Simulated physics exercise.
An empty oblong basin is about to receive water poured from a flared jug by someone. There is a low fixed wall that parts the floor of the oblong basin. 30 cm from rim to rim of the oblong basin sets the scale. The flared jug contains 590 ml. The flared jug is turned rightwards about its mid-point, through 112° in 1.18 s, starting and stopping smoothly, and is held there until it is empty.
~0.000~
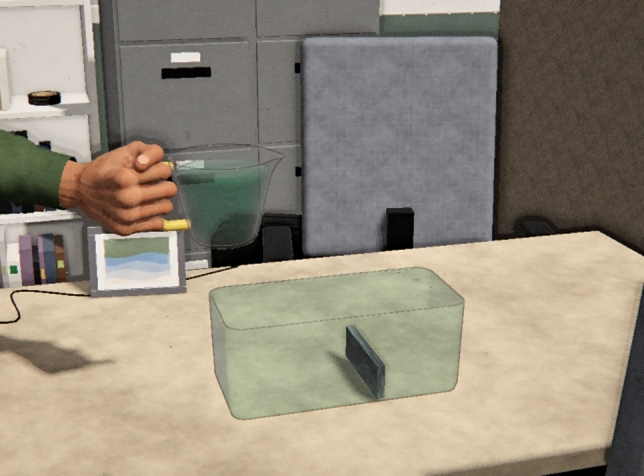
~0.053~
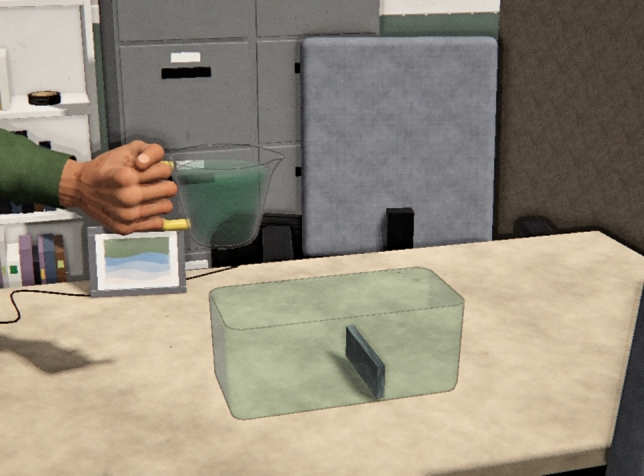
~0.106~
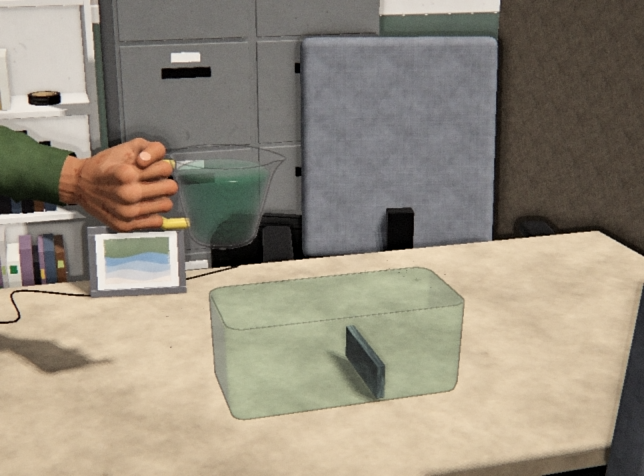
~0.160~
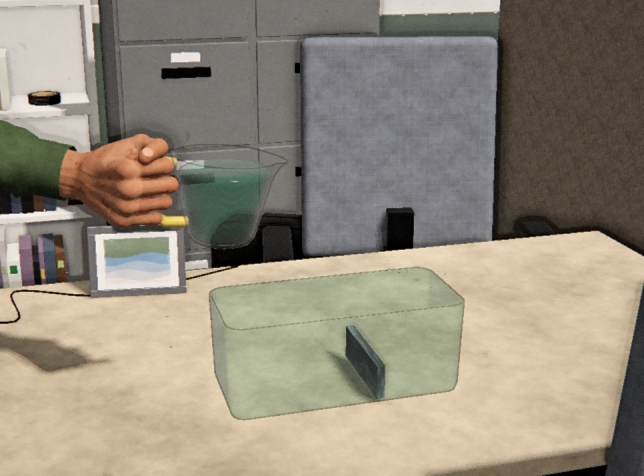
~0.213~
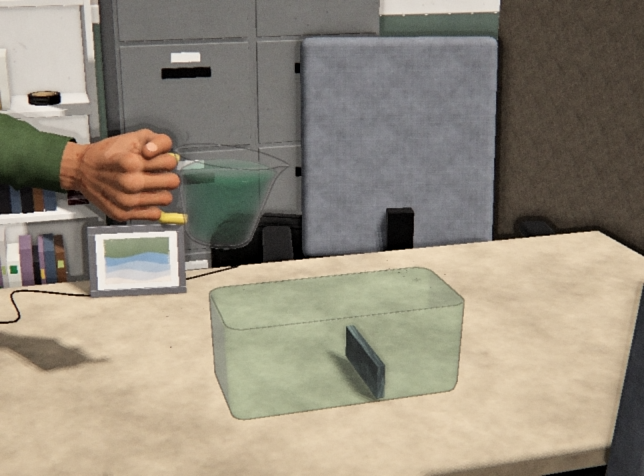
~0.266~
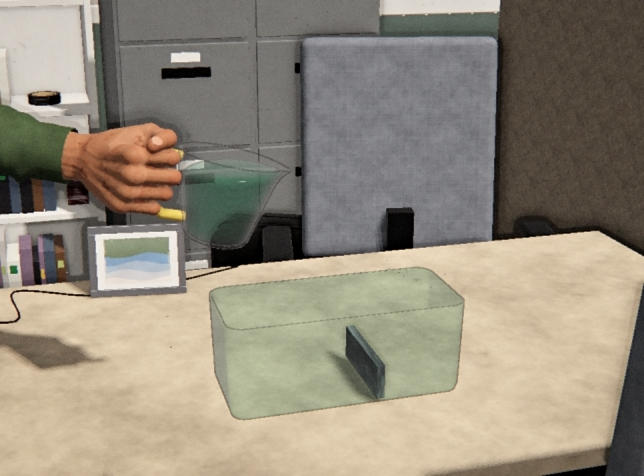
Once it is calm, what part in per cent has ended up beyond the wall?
About 5 per cent ends up there.
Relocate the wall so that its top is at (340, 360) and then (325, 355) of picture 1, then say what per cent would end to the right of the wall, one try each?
45 then 65 %.
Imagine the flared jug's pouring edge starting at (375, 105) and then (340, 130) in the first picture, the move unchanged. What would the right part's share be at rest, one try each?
Try 1: 70 %; try 2: 80 %.
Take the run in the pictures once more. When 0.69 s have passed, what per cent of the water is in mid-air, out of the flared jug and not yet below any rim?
At that moment, about 26 percent.
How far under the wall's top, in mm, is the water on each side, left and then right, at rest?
The left side gives some 22 mm, the right side some 44 mm.
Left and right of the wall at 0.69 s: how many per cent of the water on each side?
About 16 left, about 0 right.
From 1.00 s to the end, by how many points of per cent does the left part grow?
I'd say near 8 percent.
Then, 0.69 s in, the tilt is 71° and 57 per cent is still to pour, 17 is left of the wall and 0 right of it.
Then, 1.00 s in, the tilt is 106° and 5 per cent is still to pour, 83 is left of the wall and 1 right of it.
Then, 1.33 s in, the tilt is 112° and 0 per cent is still to pour, 92 is left of the wall and 5 right of it.
Then, 1.68 s in, the tilt is 112° and 0 per cent is still to pour, 92 is left of the wall and 5 right of it.
Finally, 92 per cent lies left of the wall, 5 right of it and 3 outside.
